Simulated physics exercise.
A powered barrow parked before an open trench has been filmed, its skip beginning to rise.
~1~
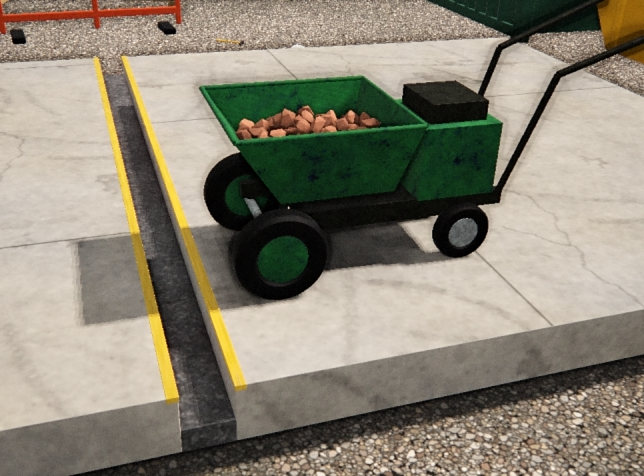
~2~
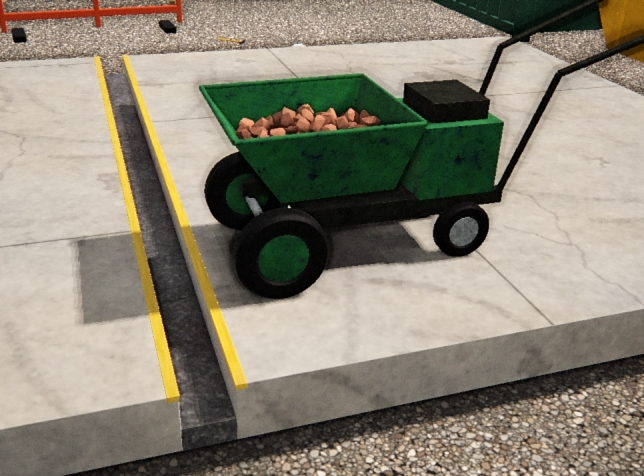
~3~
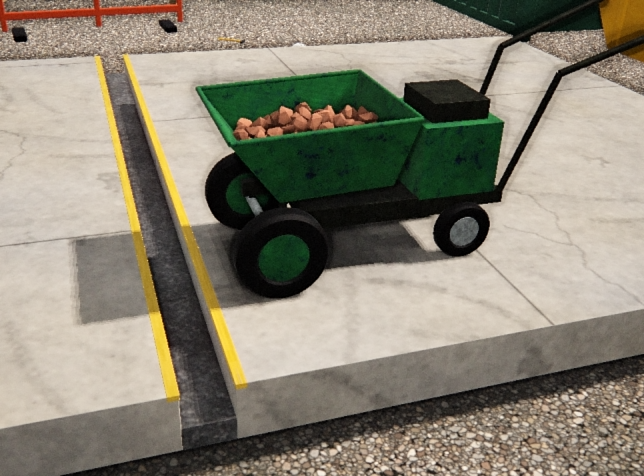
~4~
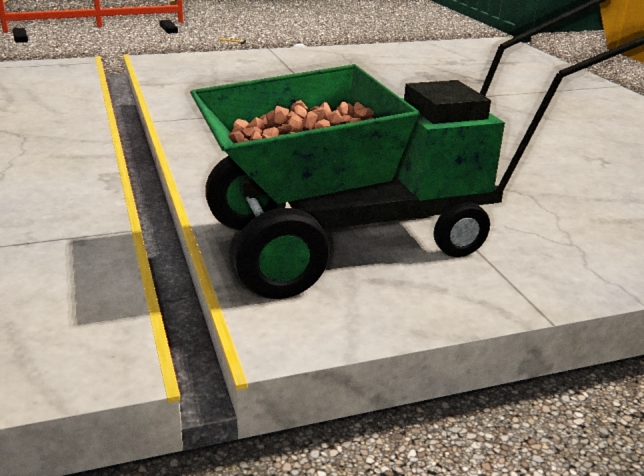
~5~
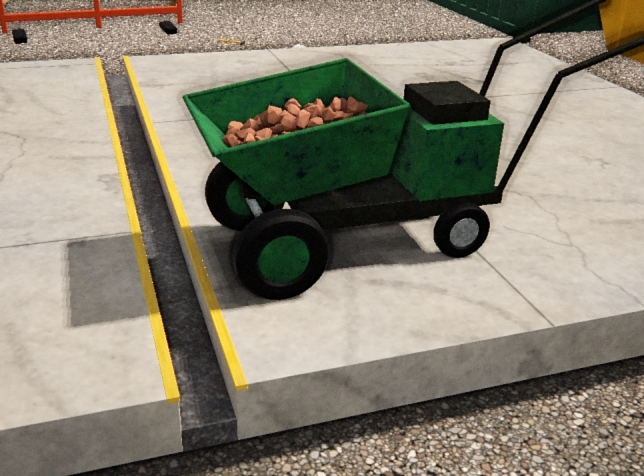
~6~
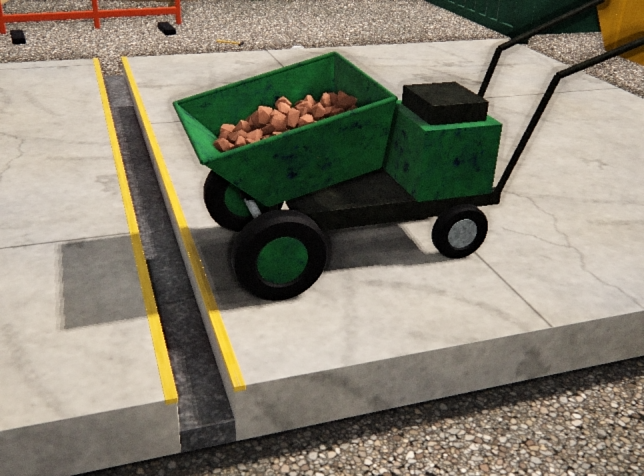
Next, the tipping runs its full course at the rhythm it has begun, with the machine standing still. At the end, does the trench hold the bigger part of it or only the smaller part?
The load will chiefly settle outside the trench.
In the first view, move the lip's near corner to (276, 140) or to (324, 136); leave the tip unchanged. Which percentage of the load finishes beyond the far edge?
30 % then 0 %.
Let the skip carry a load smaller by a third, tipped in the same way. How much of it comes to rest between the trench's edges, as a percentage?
Roughly 10 %.
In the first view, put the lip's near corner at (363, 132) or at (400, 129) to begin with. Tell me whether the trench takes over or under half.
To start, the lesser share; after that, the lesser share.
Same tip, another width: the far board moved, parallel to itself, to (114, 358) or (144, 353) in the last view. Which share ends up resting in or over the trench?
Close to 60 per cent in the first, close to 10 per cent in the second.
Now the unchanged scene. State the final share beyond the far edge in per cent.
Call it some 70 percent of the pieces.
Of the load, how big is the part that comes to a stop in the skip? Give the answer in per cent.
I'd put it near 30 percent.
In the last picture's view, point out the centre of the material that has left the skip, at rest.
Close to (92, 273) in the last picture.
Shortly afterwards, skip tipped steeply; the whole lot in the skip.
Next, skip tipped right over; all but a few in the skip; a little beyond it.
Some moments later, skip tipped right over; near half in the skip; near half beyond it; only a few falling.
In the end, skip tipped right over; near a quarter in the skip; only a few in or heaped over the trench; near two thirds beyond it.
